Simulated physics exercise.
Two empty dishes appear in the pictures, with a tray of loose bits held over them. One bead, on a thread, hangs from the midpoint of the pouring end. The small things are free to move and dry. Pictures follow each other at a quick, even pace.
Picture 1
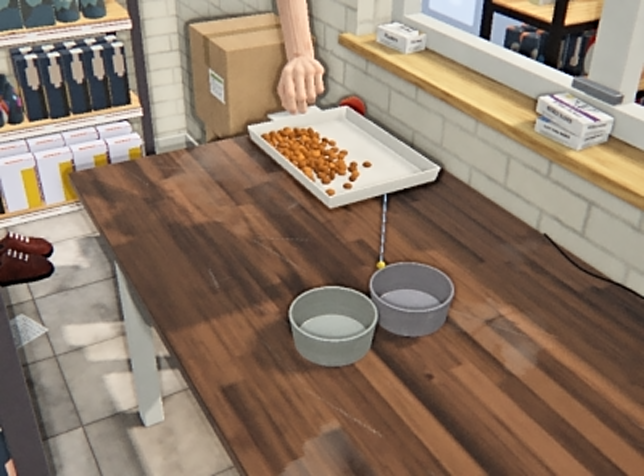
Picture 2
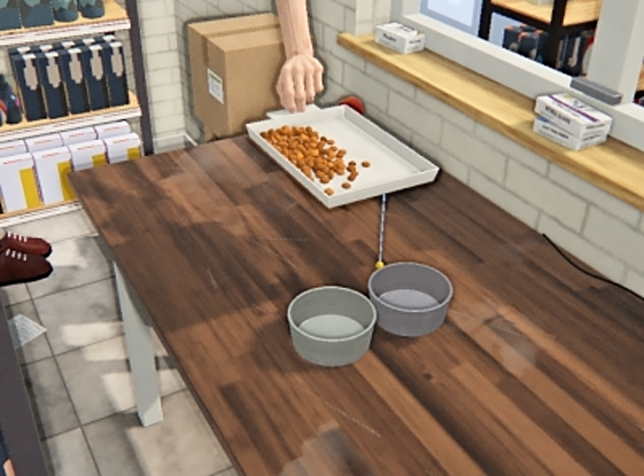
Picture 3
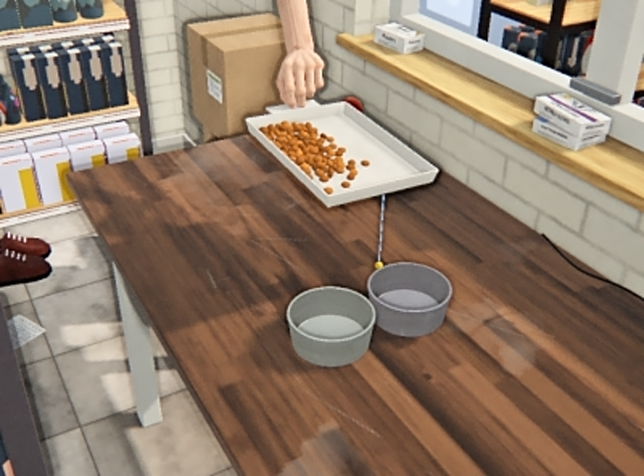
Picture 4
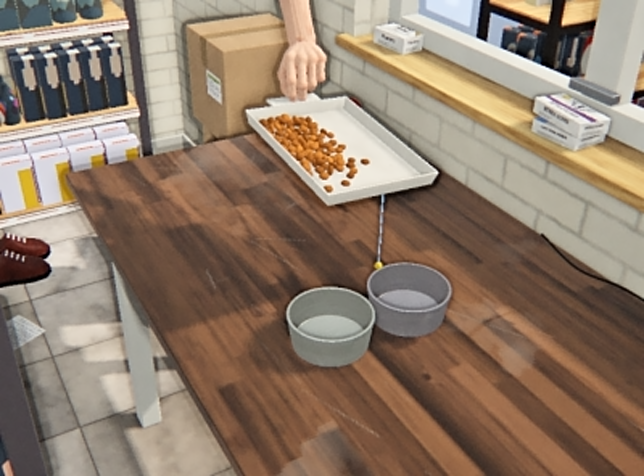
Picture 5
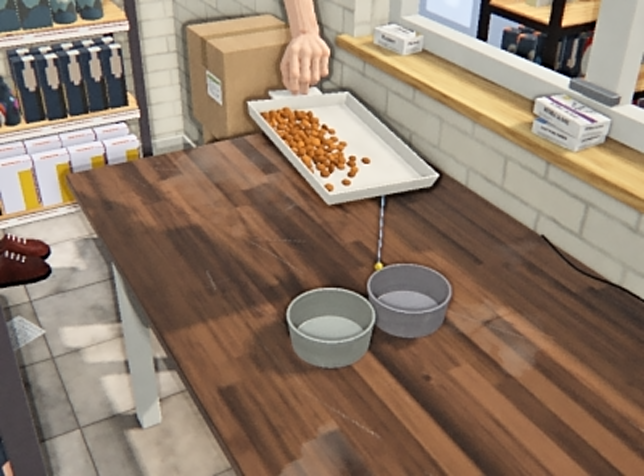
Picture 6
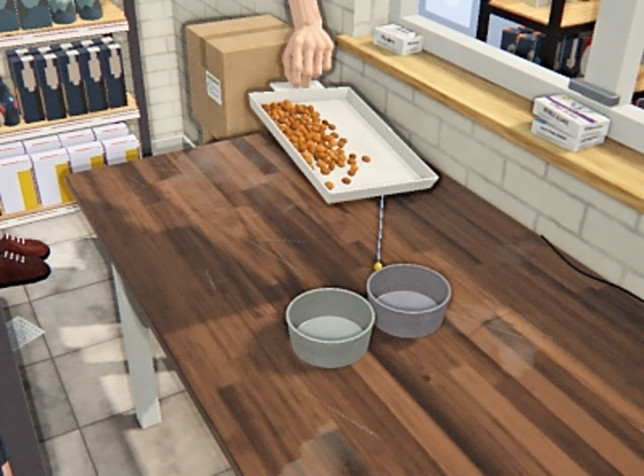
Hand holding a white tray of brown kibble above two empty bowls on a wooden table, tilting it slightly to the right.
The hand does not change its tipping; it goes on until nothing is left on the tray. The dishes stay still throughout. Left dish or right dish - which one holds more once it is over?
The larger share will most likely go to the dish on the right.
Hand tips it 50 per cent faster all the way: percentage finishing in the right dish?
I'd say 20 percent or thereabouts.
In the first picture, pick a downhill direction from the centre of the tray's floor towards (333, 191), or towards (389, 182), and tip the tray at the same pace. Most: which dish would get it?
Try 1: The left-side dish; try 2: The right-side dish.
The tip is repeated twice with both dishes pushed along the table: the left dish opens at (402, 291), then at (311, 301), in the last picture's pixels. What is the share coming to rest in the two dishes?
50 % for the first, 20 % for the second.
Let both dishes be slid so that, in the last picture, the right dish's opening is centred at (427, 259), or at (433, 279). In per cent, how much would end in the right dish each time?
90% for the first placement, 80% for the second.
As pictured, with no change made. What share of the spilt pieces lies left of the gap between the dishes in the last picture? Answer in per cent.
Some 0 per cent.
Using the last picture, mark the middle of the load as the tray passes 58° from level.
Around (412, 178).
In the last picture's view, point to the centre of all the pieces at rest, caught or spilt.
Roughly at pixel (440, 297).
Soon after the last picture, tray tipped steeply; most on the tray; a stray few in the right dish; a small part outside both; a small part in the air.
A little later, tray tipped right over; about a quarter on the tray; about a quarter in the right dish; about a third outside both; about a quarter in the air.
Later still, tray tipped past a quarter turn; about a third in the right dish; about two thirds outside both.
At rest, tray tipped past a quarter turn; none in the left dish; about a third in the right dish; about two thirds outside both.
